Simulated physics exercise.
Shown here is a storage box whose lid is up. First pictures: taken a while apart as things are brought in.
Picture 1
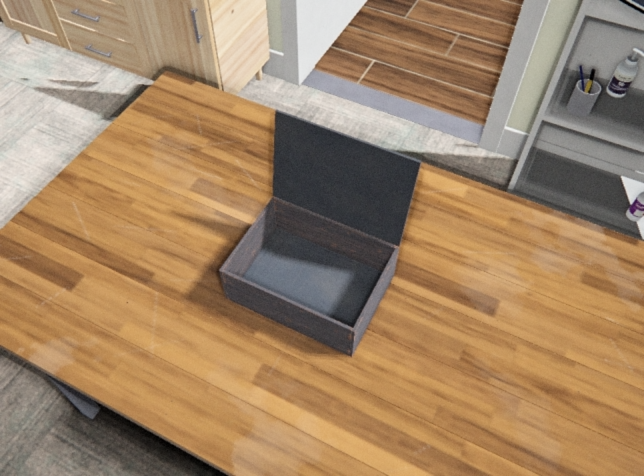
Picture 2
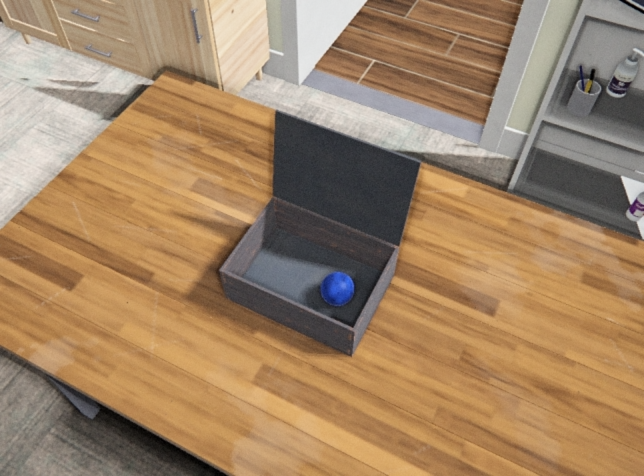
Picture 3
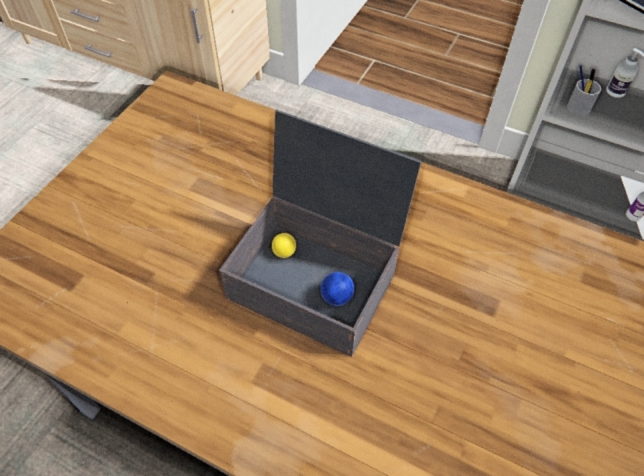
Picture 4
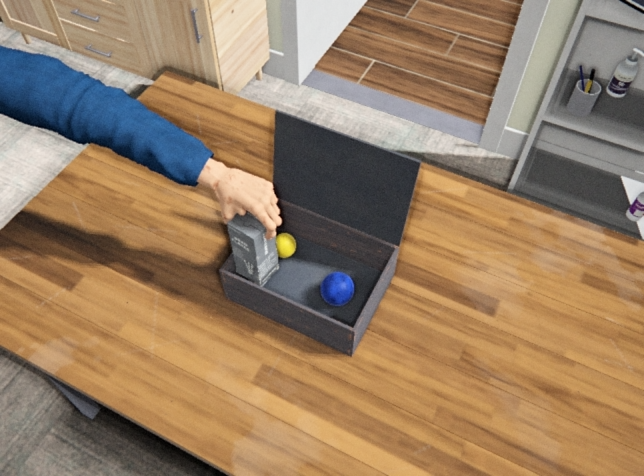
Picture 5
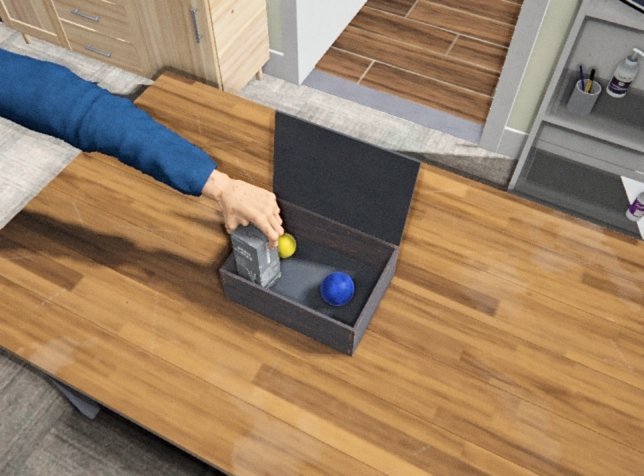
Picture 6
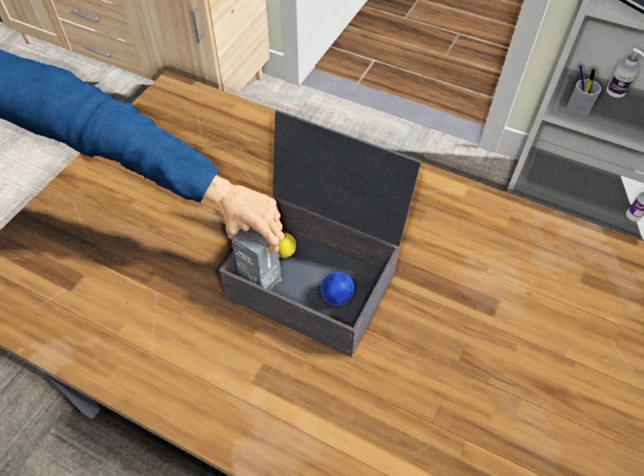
A hand lowers a grey carton into an open box holding blue and yellow balls.
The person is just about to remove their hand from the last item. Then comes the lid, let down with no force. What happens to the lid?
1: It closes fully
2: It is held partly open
Option 2: It is held partly open.
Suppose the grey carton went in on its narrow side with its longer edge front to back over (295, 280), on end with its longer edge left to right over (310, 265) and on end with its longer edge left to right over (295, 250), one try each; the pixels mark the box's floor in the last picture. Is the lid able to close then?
The first placement leaves the lid fully closed, the second partly open, and the third fully closed.
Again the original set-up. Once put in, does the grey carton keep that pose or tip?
It stays as it was set.
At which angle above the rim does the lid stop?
Angle: About 30°.
Then, 1.30 s on from there, lid 80° above the rim.
Then, 1.70 s on from there, lid 47° above the rim.
Then, 2.70 s on from there, lid 31° above the rim.
In the end, lid 31° above the rim; all 3 unmoved. At the end, from the last picture's camera, grey carton near (258, 260).
